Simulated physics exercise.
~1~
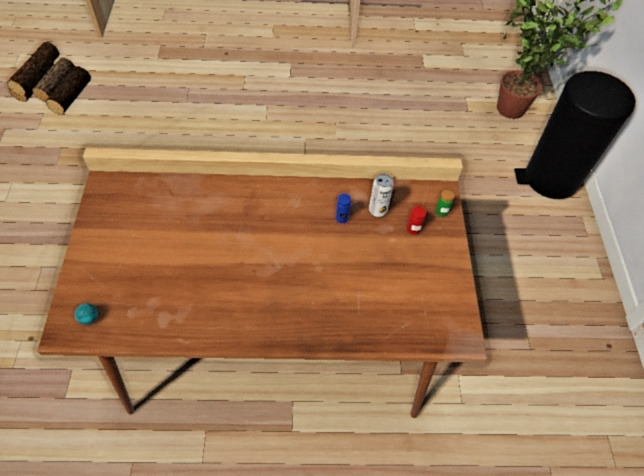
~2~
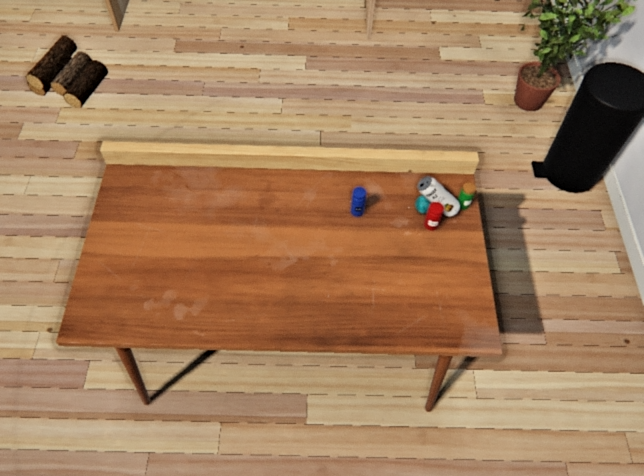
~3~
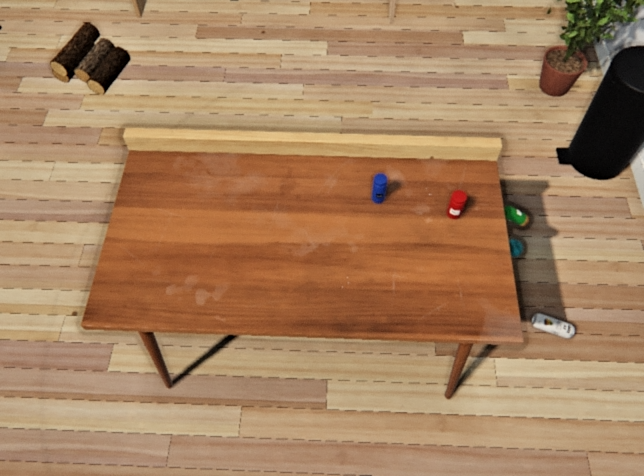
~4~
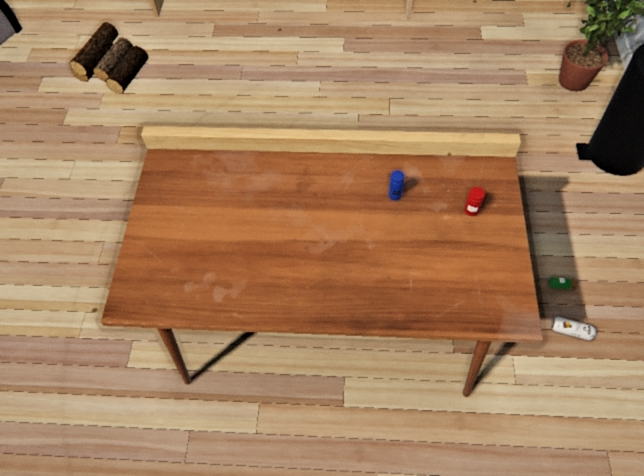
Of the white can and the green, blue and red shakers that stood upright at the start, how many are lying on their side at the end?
Two of them are lying on their side at the end, the white can and the green shaker, both on the floor to the right of the table.
On a wooden table with a rail along its far edge, a turquoise ball moved right into a group of objects, the white can tipped, and ball, can and green shaker went off the right end, leaving the blue and red shakers standing.
